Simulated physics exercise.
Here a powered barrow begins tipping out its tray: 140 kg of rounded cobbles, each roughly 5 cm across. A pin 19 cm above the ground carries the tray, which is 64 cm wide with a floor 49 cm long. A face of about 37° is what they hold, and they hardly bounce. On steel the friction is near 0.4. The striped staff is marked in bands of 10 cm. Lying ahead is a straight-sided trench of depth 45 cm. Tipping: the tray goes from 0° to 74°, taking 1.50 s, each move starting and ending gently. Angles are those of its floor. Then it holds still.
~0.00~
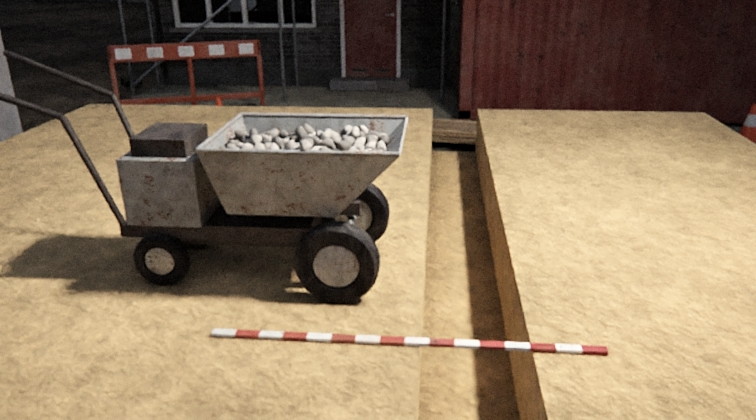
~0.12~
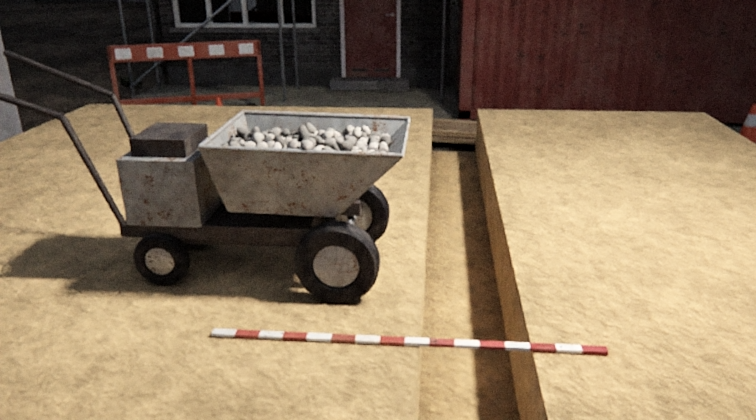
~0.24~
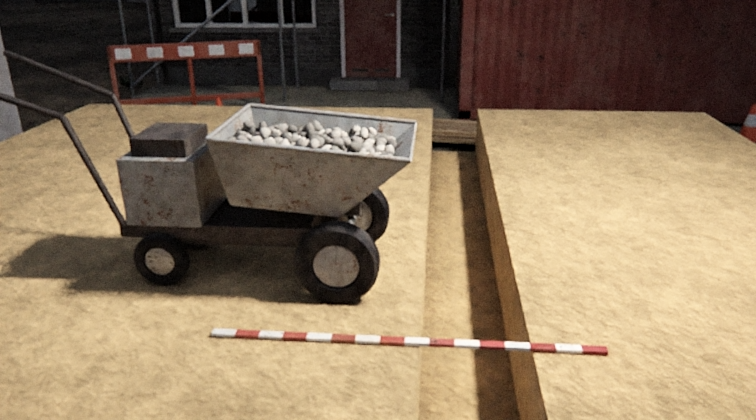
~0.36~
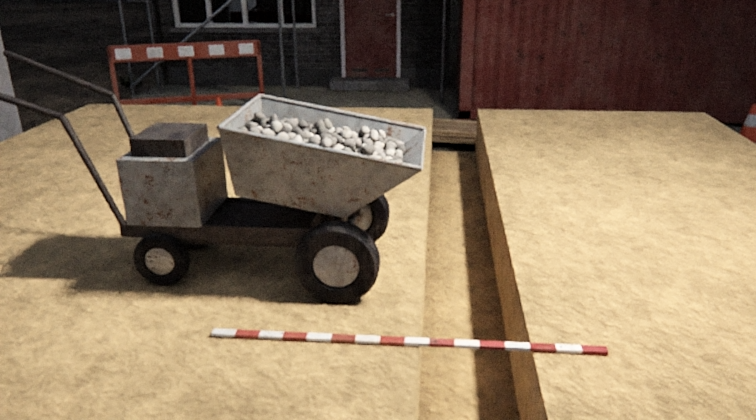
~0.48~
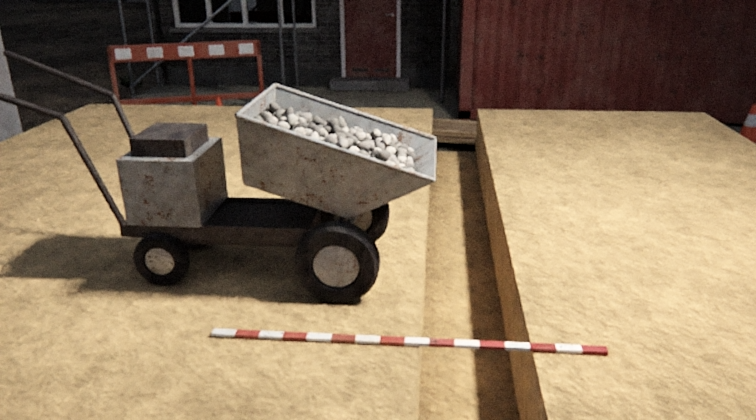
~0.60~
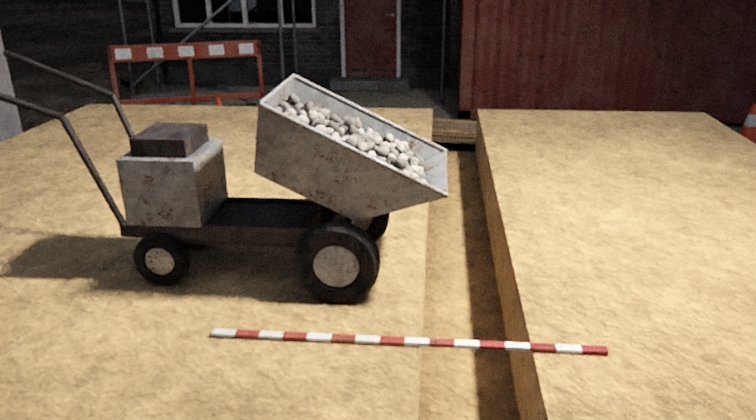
A small dumper's grey tray of pale stones slowly tilting forward to the right, its rear rising beside a narrow trench.
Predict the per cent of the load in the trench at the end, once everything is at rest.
Near 89 per cent.
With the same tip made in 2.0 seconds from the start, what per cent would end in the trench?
It would be near 90 per cent.
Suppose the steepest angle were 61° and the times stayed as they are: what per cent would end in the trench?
About 85%.
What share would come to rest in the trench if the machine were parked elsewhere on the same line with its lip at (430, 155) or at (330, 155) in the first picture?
About 55 per cent from the first spot, about 95 from the second.
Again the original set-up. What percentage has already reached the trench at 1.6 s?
Something like 50 in a hundred.
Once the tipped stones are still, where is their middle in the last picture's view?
Their centre sits close to (481, 342).
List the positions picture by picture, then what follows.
The first frame shows lip at (400, 154), floor tilted 0°, highest stones at (296, 134).
In the second frame, the tray is at 1°, its lip at (403, 156); the top of the load is at (298, 133); the stones move at 0.2 m/s on average.
The third frame shows lip at (410, 161), floor tilted 5°, highest stones at (274, 130); the stones move at 0.3 m/s on average.
The fourth frame shows lip at (422, 169), floor tilted 11°, highest stones at (272, 123); the stones move at 0.4 m/s on average.
The fifth frame shows lip at (435, 181), floor tilted 18°, highest stones at (278, 114); the stones move at 0.5 m/s on average.
In the sixth frame, the tray is at 26°, its lip at (447, 196); the top of the load is at (296, 107); the stones move at 0.6 m/s on average.
After 1.1 s the floor is at 62°; 99 % in the tray, 1 % in the trench; the foremost stones are at (485, 249).
After 1.6 s the floor is at 74°; 40 % in the tray, 51 % in the trench, 9 % past the trench; the foremost stones are at (587, 277).
After 2.0 s the floor is at 74°; 11 % in the tray, 78 % in the trench, 11 % past the trench; the foremost stones are at (639, 279).
After 3.9 s the floor is at 74°; 0 % in the tray, 89 % in the trench, 11 % past the trench; the foremost stones are at (654, 280).
